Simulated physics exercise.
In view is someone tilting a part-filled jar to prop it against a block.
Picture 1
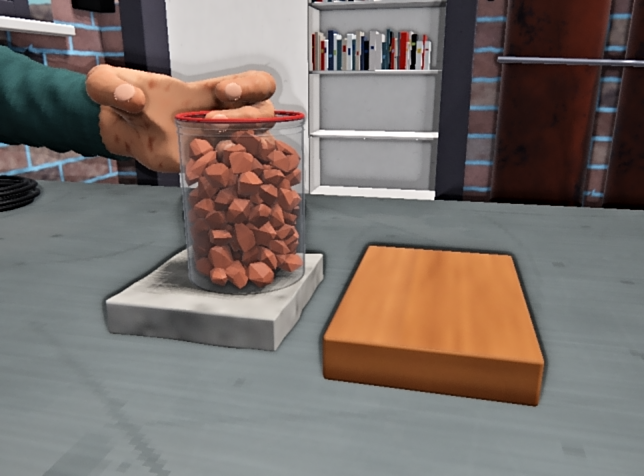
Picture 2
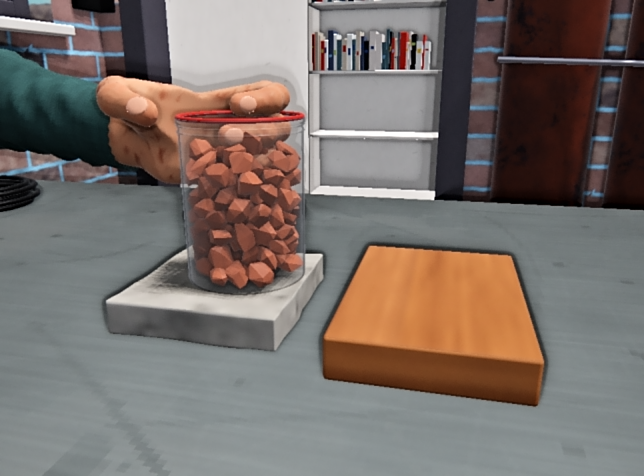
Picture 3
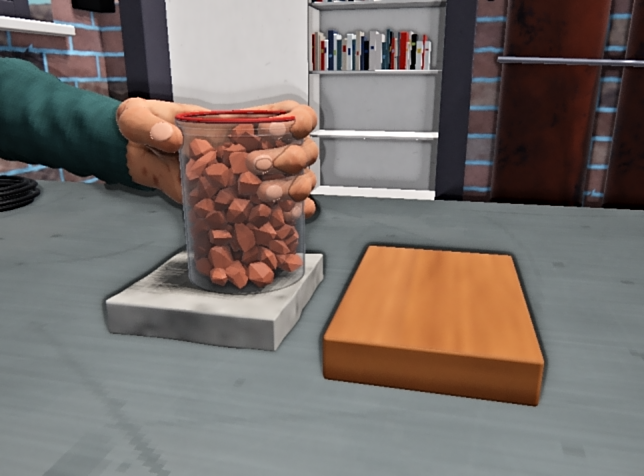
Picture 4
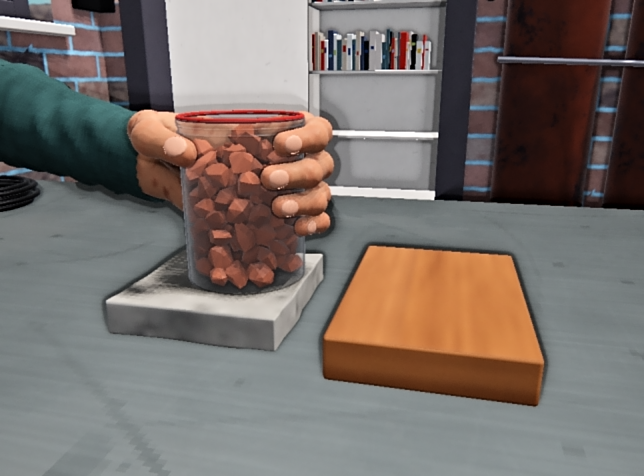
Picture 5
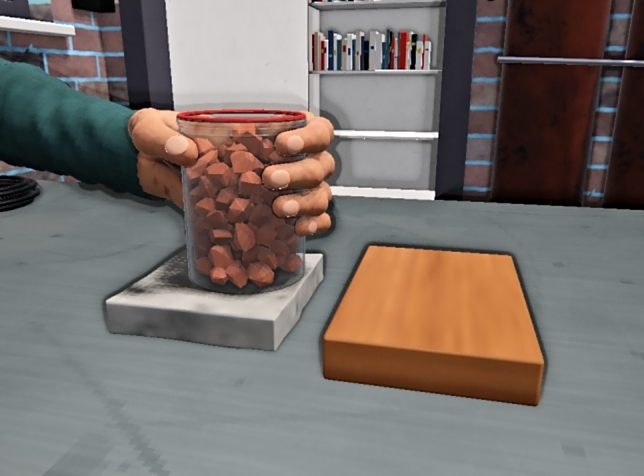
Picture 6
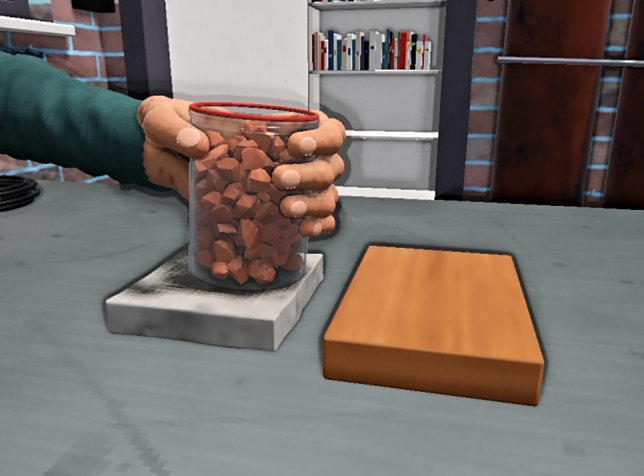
At the start, a hand in a green sleeve rests near the rim of a clear jar nearly full of reddish chunks, standing on a pale slab left of an orange-brown block. The fingers lower and wrap around the jar, then tilt it slightly to the right.
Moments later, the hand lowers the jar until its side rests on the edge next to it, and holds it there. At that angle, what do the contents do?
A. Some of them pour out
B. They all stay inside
The answer is A.
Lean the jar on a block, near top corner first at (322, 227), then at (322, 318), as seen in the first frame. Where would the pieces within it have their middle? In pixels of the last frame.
First try: Around (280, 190). Second try: Around (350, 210).
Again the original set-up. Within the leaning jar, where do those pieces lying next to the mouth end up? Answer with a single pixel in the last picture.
Looks like they settle around (457, 267) in the last picture.
Then, 0.52 s after the last picture, the jar leans 35°; everything is still inside.
Then, 1.08 s after the last picture, the jar leans 66°; everything is still inside.
Then, 1.75 s after the last picture, the jar rests on the block at 87°; a small part of the bits of crushed brick out of it.
At rest, the jar rests on the block at 87°; a small part of the bits of crushed brick out of it.
